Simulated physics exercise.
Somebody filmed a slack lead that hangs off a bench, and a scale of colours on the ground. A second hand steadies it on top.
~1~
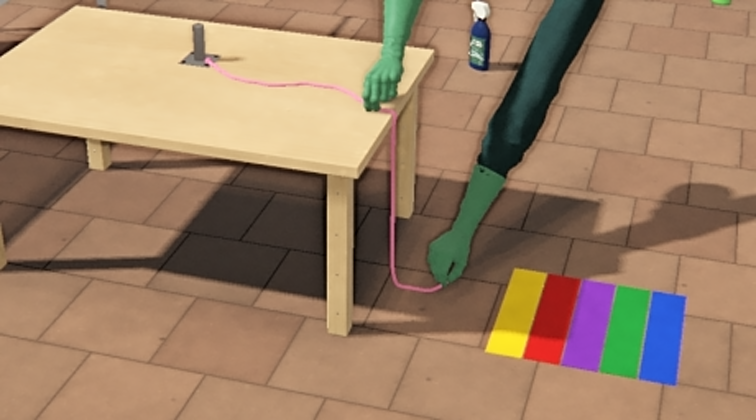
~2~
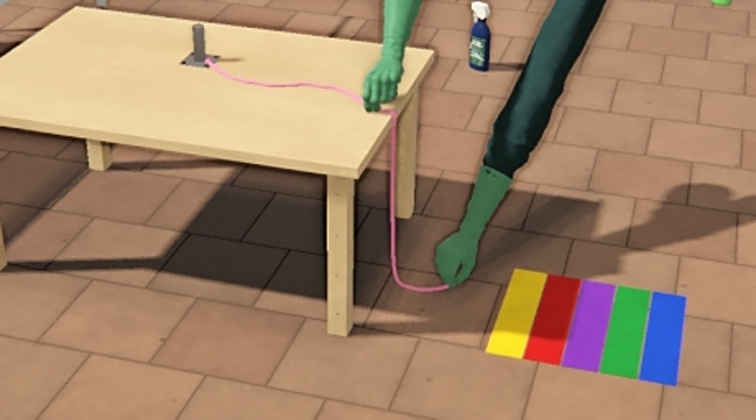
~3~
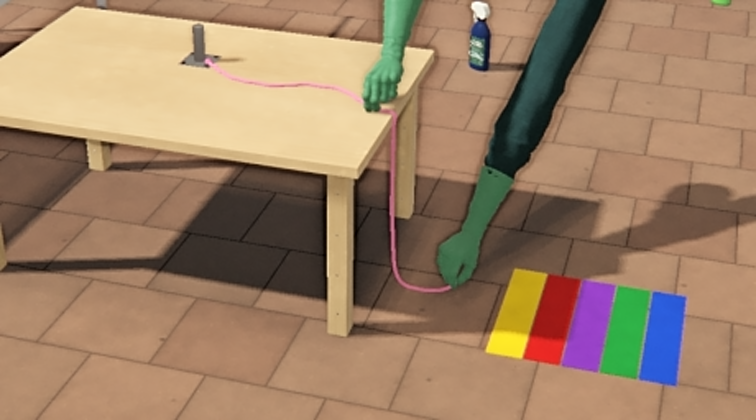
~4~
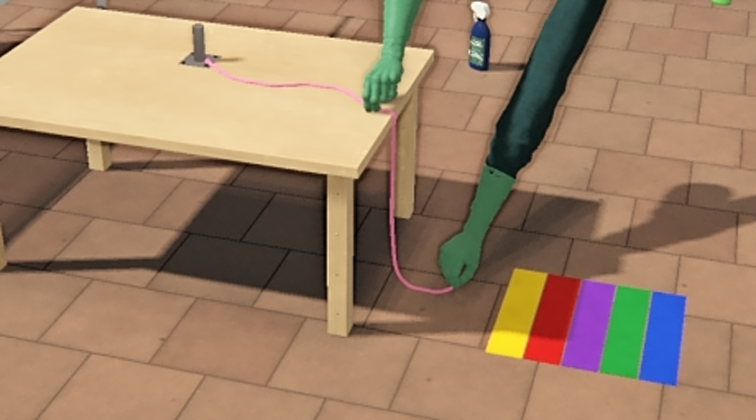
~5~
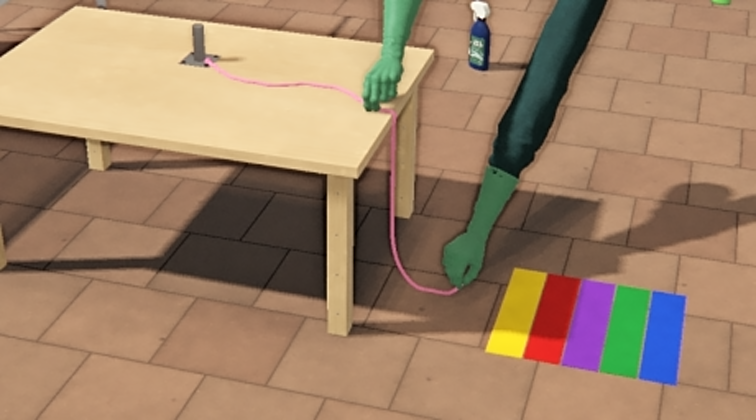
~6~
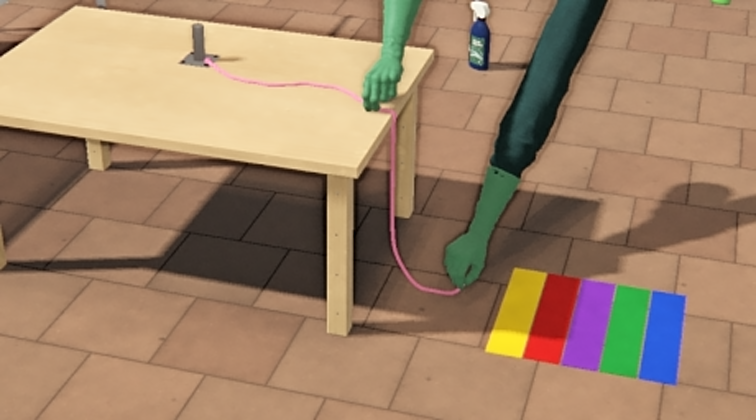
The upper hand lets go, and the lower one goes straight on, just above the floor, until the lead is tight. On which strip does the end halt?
It halts on the purple strip.
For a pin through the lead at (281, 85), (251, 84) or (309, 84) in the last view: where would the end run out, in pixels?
Near (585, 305), (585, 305) and (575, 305).
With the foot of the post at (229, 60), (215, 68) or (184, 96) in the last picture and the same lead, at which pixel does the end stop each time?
In that order: (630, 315), (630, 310) and (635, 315).
Early on, end near (540, 297); over red.
Midway, end near (577, 303); over purple.
At the end of the slack, end near (598, 307); over purple. Over purple.
